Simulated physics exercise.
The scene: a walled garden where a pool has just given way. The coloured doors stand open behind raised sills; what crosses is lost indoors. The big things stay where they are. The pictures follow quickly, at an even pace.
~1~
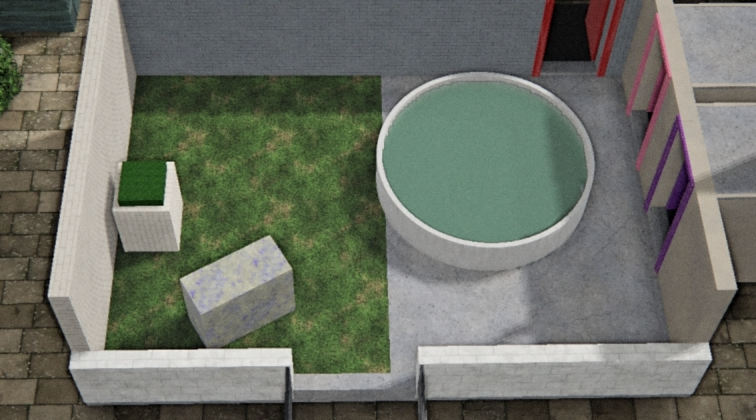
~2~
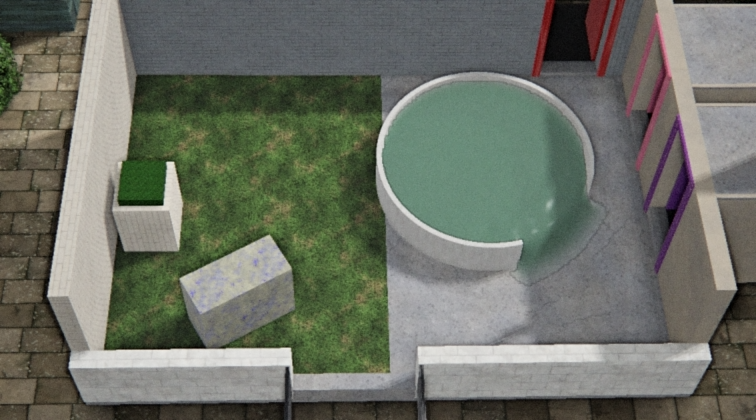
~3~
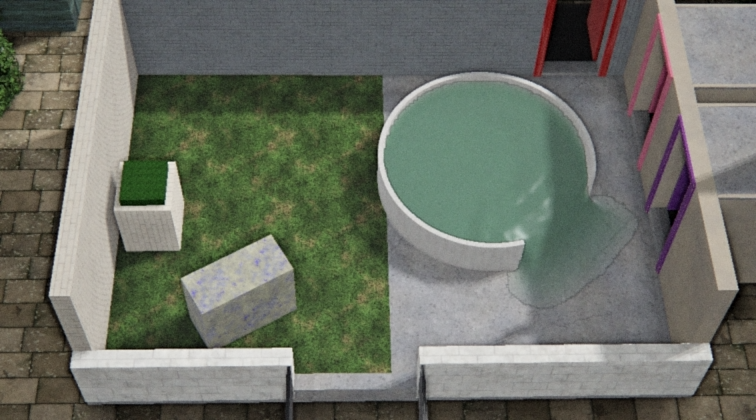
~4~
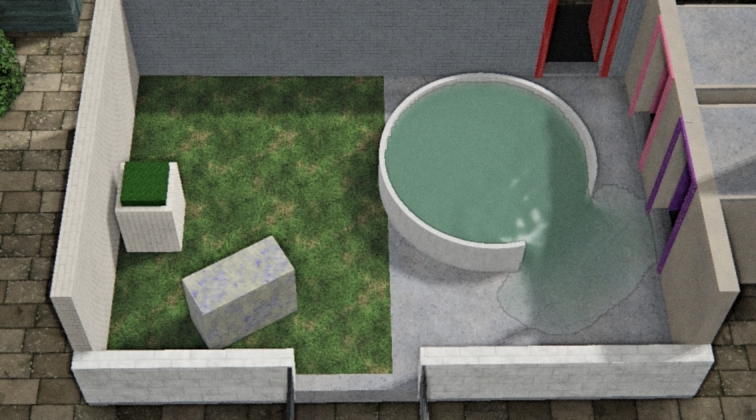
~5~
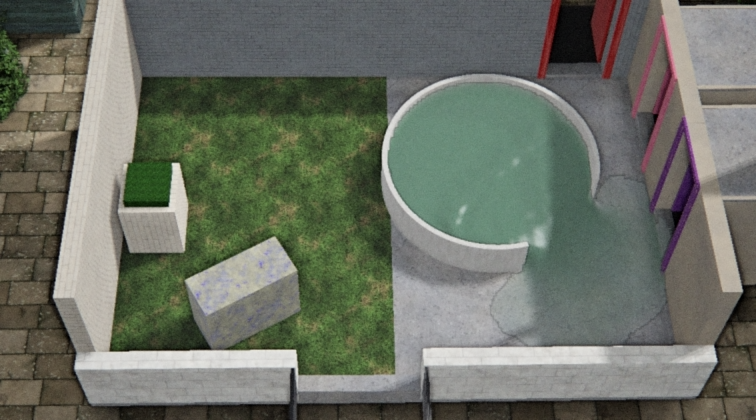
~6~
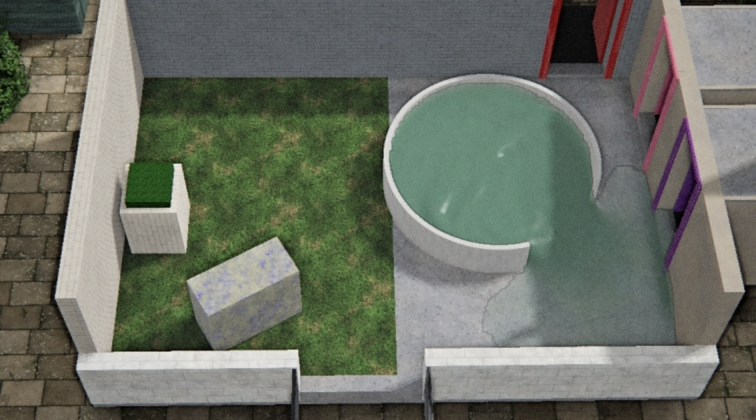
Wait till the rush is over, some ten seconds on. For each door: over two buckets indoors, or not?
The pink door admits no more than that; the purple door lets in a lot; the red door lets in a lot.
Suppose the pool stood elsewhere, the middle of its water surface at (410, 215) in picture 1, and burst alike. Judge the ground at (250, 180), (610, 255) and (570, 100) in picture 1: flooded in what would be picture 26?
As listed: Free of water, flooded, covered.
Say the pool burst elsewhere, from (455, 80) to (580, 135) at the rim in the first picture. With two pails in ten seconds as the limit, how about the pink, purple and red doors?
Then: The pink door floods; the purple door holds; the red door floods.
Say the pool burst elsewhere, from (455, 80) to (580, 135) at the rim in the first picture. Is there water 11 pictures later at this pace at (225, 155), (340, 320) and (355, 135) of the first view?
In that order: No water, no water, awash.
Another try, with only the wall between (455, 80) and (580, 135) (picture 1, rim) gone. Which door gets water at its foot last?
I say the purple door.
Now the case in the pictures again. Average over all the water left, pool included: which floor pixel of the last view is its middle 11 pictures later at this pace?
Around (529, 225).
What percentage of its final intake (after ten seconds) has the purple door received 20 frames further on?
Some 65 per cent.
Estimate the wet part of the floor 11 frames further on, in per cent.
Roughly 20 per cent.
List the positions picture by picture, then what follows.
Still water in the pool at (485, 159), in the first picture.
Water pours out at (562, 233) and has run to (518, 277), in the second picture.
Water pours out at (563, 234) and has run to (531, 299), in the third picture.
Water pours out at (564, 236) and has run to (548, 327), in the fourth picture.
Water pours out at (567, 237) and has run to a hidden place, in the fifth picture.
Water pours out at (569, 237) and has run to a hidden place, in the sixth picture.
A moment on, water covers 15 % of the floor; the pink door wet at the sill, nothing in, the purple door over two buckets in, the red door not reached.
Next, water covers 20 % of the floor; the pink door wet at the sill, nothing in, the purple door far over two buckets in, the red door not reached.
Then, water covers 45 % of the floor; the pink door wet at the sill, nothing in, the purple door far over two buckets in, the red door wet at the sill, nothing in.
Later, water covers 75 % of the floor; the pink door wet at the sill, nothing in, the purple door far over two buckets in, the red door over two buckets in.
In the end, water covers 95 % of the floor; the pink door wet at the sill, nothing in, the purple door far over two buckets in, the red door far over two buckets in.
